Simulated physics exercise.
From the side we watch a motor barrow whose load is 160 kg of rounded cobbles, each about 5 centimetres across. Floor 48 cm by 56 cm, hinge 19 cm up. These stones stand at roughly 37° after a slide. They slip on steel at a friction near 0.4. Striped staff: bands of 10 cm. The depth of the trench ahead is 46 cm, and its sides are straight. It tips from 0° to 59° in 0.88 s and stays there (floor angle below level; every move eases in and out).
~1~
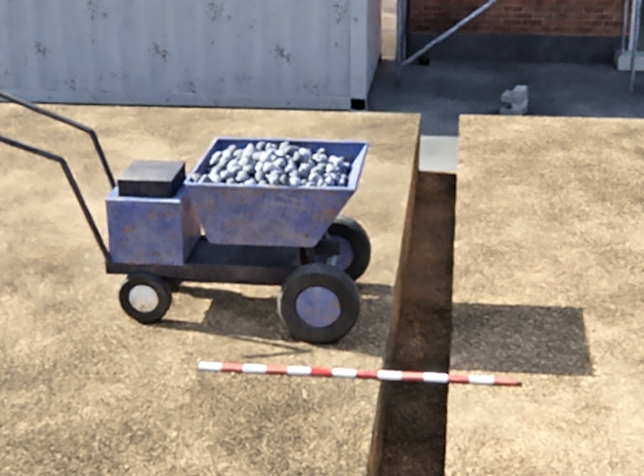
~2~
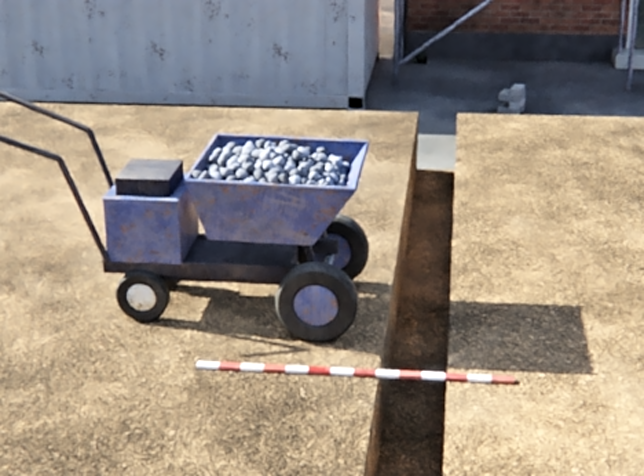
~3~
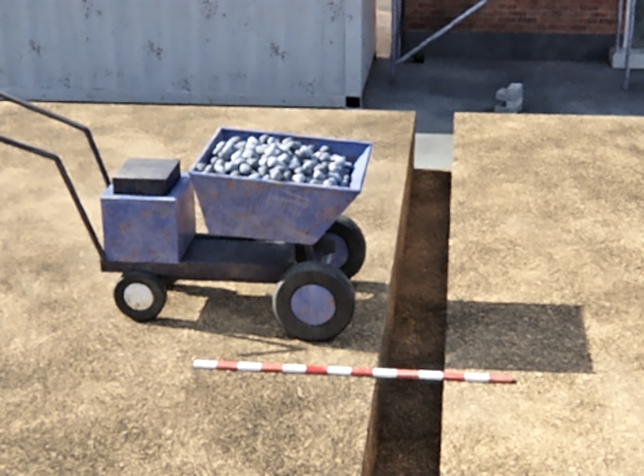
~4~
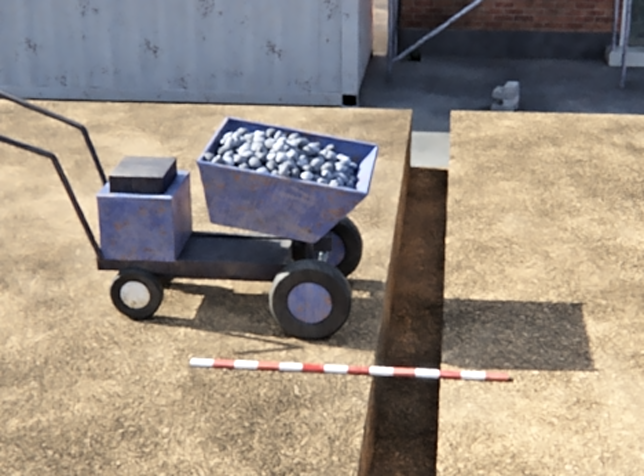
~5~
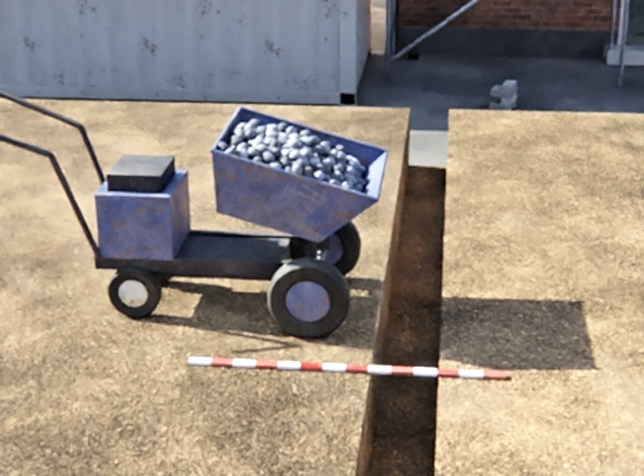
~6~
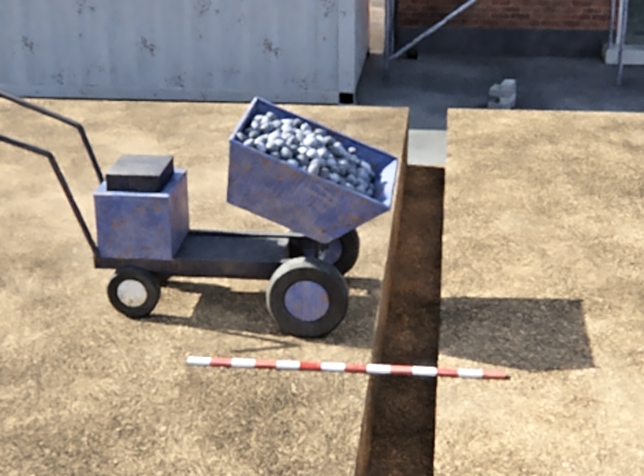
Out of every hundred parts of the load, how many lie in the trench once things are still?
Around 9 out of 100.
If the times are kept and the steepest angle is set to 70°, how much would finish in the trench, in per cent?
Around 25 per cent would finish in the trench.
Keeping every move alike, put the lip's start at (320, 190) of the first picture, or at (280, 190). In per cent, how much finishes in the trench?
30 % and 50 %.
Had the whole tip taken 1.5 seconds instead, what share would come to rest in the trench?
I'd put it at roughly 15 per cent.
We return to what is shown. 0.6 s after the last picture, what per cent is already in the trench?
About 0%.
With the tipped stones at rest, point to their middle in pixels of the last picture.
Near (491, 308).
Then, 0.3 s after the last picture the floor is at 50°, 100 % in the skip; the foremost stones are at (416, 218).
Then, 0.6 s after the last picture the floor is at 59°, 82 % in the skip, 1 % in the trench, 17 % past the trench; the foremost stones are at (509, 306).
Then, 1.0 s after the last picture the floor is at 59°, 56 % in the skip, 44 % past the trench; the foremost stones are at (619, 312).
Then, 2.9 s after the last picture the floor is at 59°, 39 % in the skip, 9 % in the trench, 52 % past the trench; the foremost stones are past the picture's edge.
